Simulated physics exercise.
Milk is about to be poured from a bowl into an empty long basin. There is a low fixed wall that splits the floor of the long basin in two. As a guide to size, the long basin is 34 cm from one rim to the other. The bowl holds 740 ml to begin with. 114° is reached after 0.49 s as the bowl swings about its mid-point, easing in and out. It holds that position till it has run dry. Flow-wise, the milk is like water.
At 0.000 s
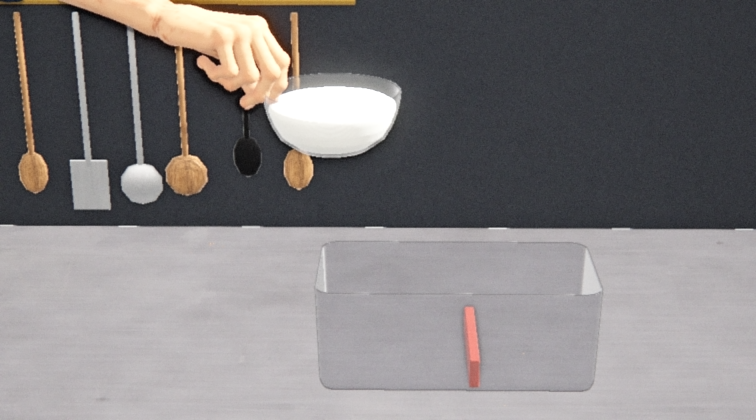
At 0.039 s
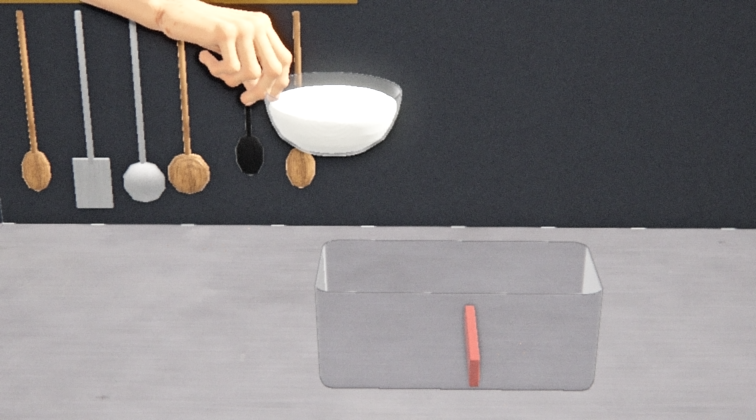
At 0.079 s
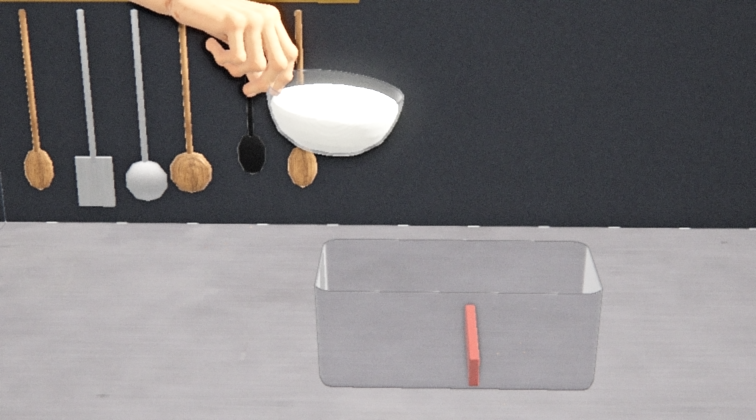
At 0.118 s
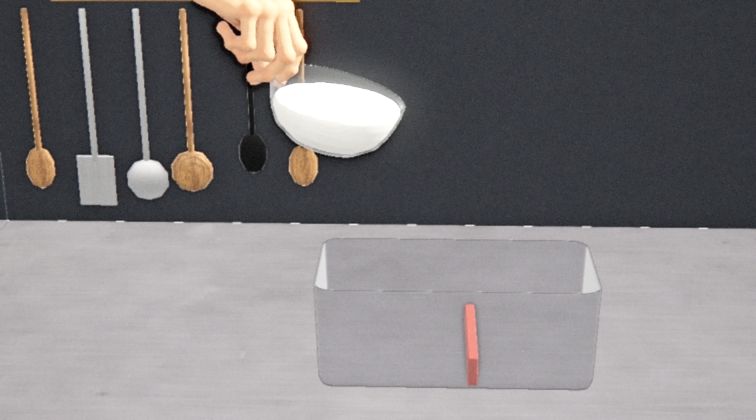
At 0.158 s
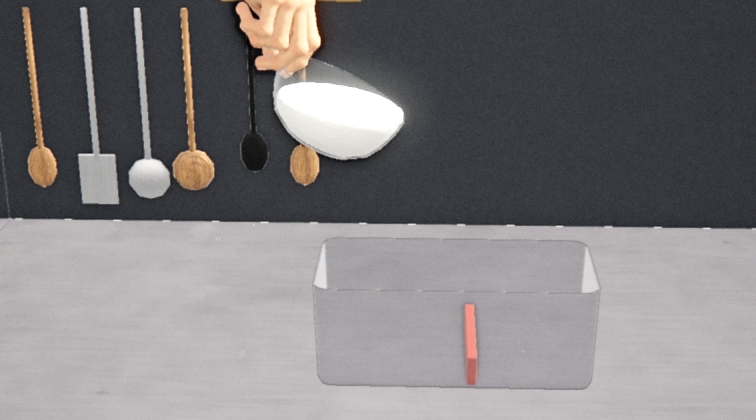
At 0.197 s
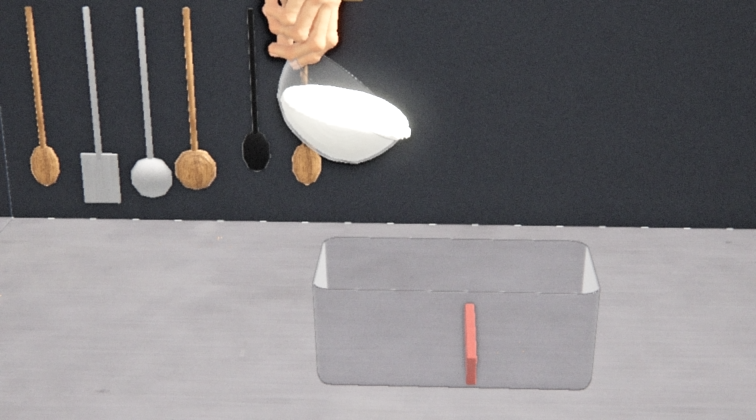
A hand tilts a clear bowl of milk steadily to the right above an empty basin.
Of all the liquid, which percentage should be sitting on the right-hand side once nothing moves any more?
Around 18 per cent should be sitting there.
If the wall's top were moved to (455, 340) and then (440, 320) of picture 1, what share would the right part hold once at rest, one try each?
Around 35 and 45 percent, in that order.
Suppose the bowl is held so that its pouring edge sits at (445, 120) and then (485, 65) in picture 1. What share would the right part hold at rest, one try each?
Some 45 and 60 per cent, in that order.
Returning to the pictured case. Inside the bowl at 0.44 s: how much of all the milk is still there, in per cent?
3 %.
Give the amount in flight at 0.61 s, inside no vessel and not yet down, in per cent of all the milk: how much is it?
I'd say some 10 per cent is in the air.
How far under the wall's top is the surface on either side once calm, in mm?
Some 20 mm on the left and 32 mm on the right.
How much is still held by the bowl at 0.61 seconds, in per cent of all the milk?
I reckon near 0 per cent still sits there.
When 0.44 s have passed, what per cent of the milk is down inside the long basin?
Roughly 40 percent.
Then, 0.44 s in, the tilt is 110° and 3 per cent is still to pour, 40 is left of the wall and 0 right of it.
Then, 0.61 s in, the tilt is 114° and 0 per cent is still to pour, 82 is left of the wall and 8 right of it.
Then, 0.79 s in, the tilt is 114° and 1 per cent is still to pour, 68 is left of the wall and 17 right of it.
Then, 0.99 s in, the tilt is 114° and 0 per cent is still to pour, 70 is left of the wall and 18 right of it.
Finally, 70 per cent lies left of the wall, 18 right of it and 12 outside.
